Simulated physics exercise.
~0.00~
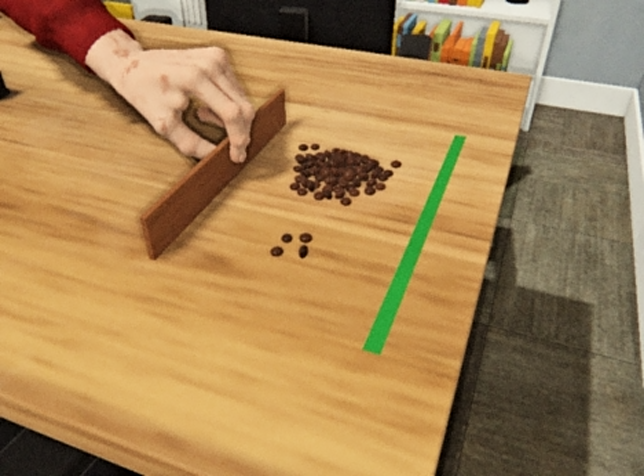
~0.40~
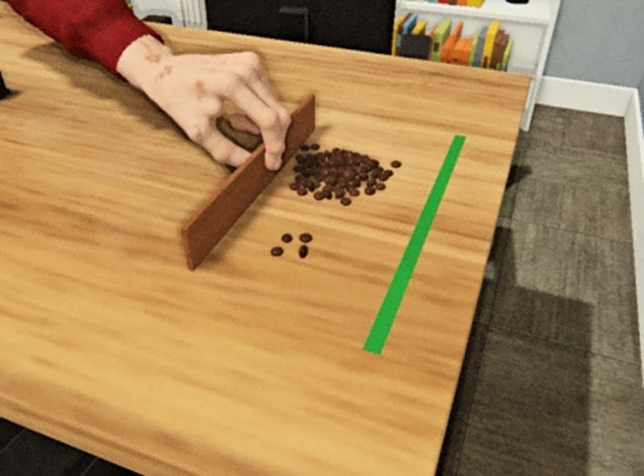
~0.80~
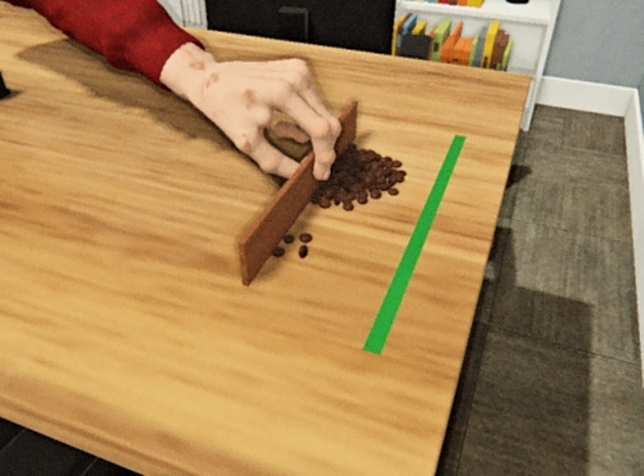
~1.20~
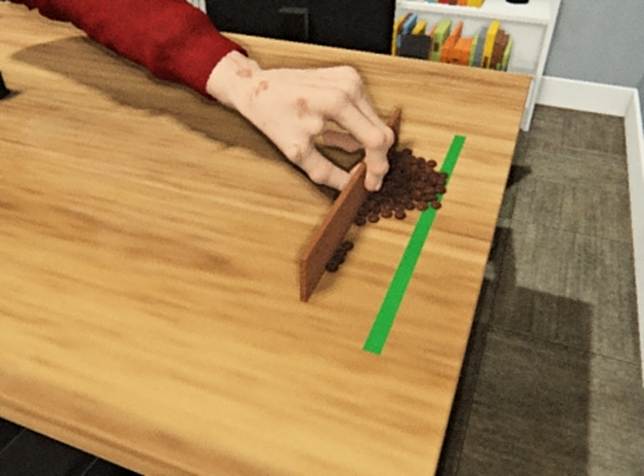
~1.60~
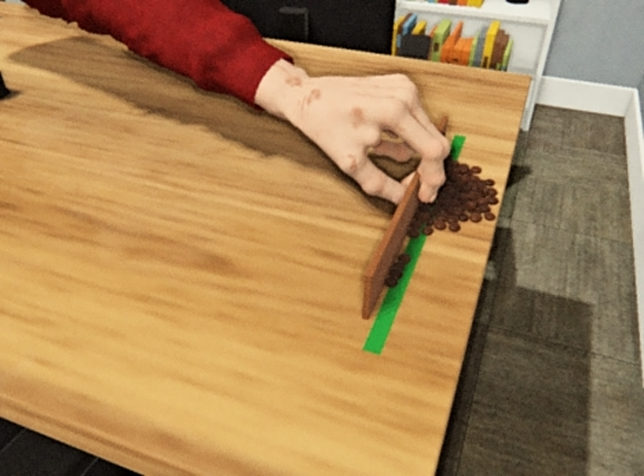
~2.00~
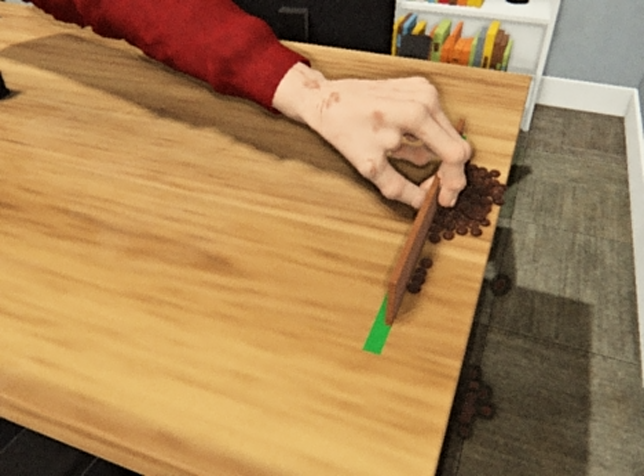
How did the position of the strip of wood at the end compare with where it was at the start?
At the start it stood to the left of the beans, well short of the green tape. By the end it was farther right, at the tape and close to the table's right edge.
